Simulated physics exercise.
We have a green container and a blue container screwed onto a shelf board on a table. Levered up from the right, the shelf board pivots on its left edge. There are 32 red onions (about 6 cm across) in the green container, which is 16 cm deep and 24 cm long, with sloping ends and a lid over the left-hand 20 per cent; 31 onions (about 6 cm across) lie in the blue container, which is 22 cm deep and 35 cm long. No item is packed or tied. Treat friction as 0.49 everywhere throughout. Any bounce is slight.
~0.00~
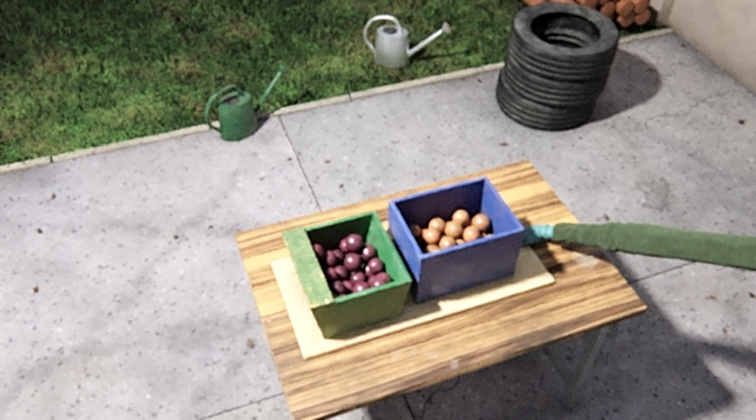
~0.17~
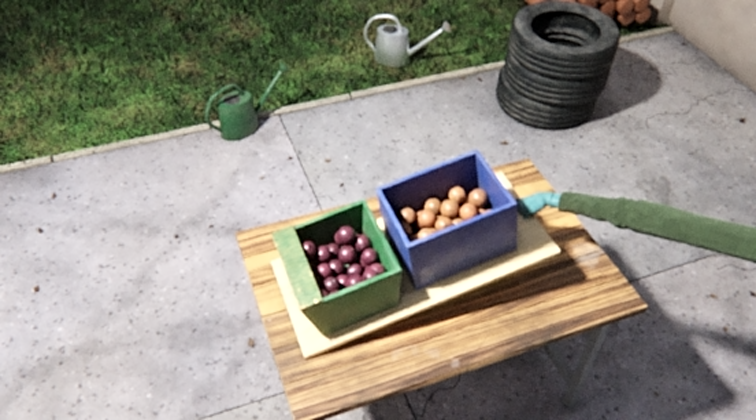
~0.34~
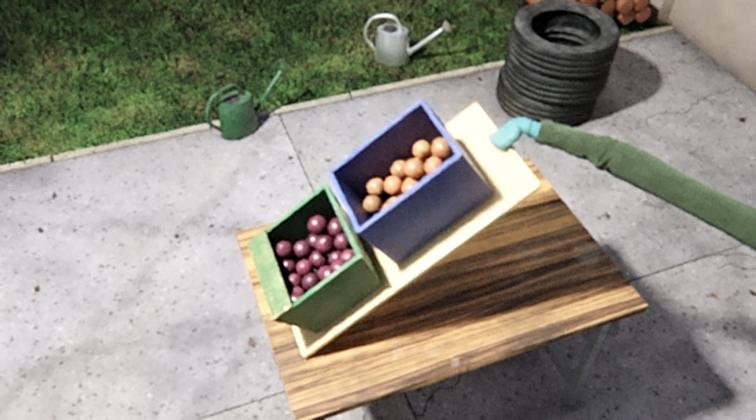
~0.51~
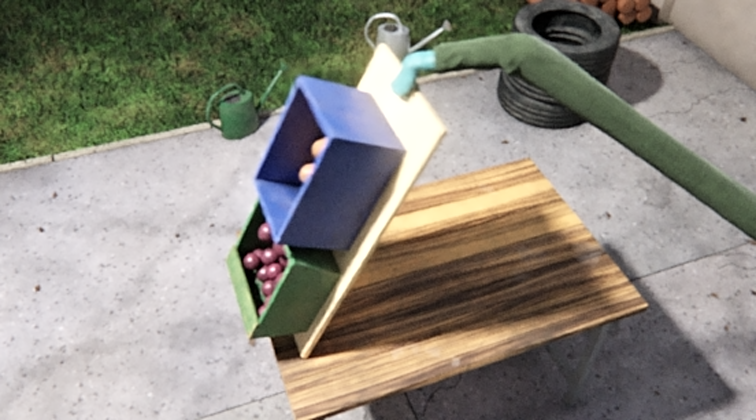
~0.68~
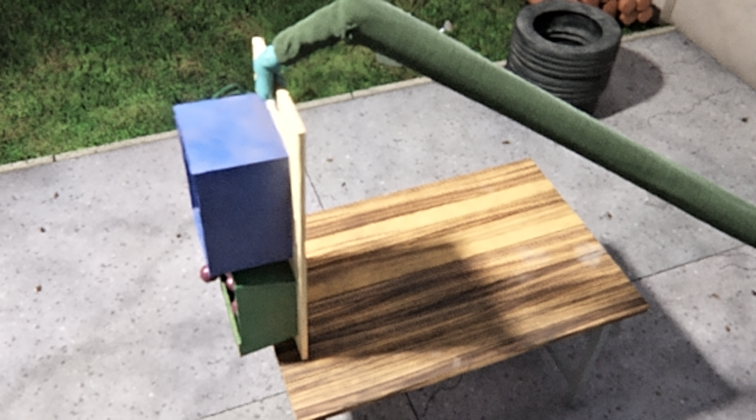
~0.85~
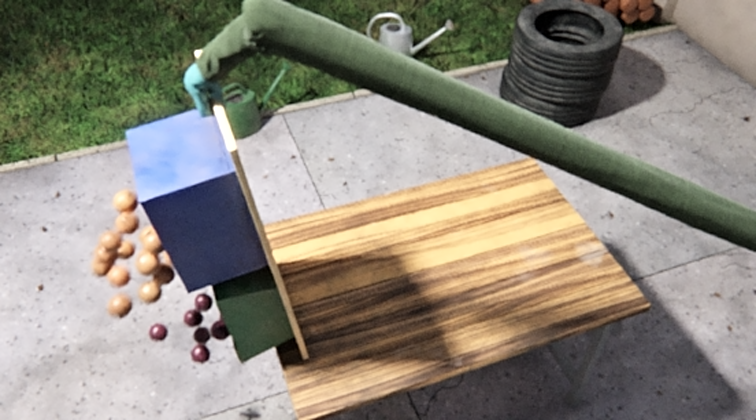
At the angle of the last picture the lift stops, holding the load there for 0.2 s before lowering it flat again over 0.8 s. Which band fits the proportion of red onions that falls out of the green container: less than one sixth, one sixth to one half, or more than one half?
It retains half to five-sixths.
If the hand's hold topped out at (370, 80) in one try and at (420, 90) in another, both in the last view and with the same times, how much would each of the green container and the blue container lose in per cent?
Loss per try - green container 0 / 0 percent, blue container 30 / 0 percent.
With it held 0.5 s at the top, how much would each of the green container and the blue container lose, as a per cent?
Green container 40%, blue container 100%.
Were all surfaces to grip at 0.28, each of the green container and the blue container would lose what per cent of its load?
In that case the green container sheds 40 per cent, while the blue container sheds 100 per cent.
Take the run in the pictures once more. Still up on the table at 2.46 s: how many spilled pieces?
About 0.
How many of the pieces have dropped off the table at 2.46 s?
About 45.
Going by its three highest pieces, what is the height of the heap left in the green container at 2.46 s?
About 13 cm.
After 1.11 s, tilt 95°; 11 of 32 out of the green container and 29 of 31 out of the blue container.
After 1.43 s, tilt 52°; 13 of 32 out of the green container and 31 of 31 out of the blue container.
After 1.88 s, tilt 0°; 13 of 32 out of the green container and 31 of 31 out of the blue container.
When it is over (at 2.46 s), 13 of 32 out of the green container and 31 of 31 out of the blue container. Asked share, 13 of 32, 41 per cent.
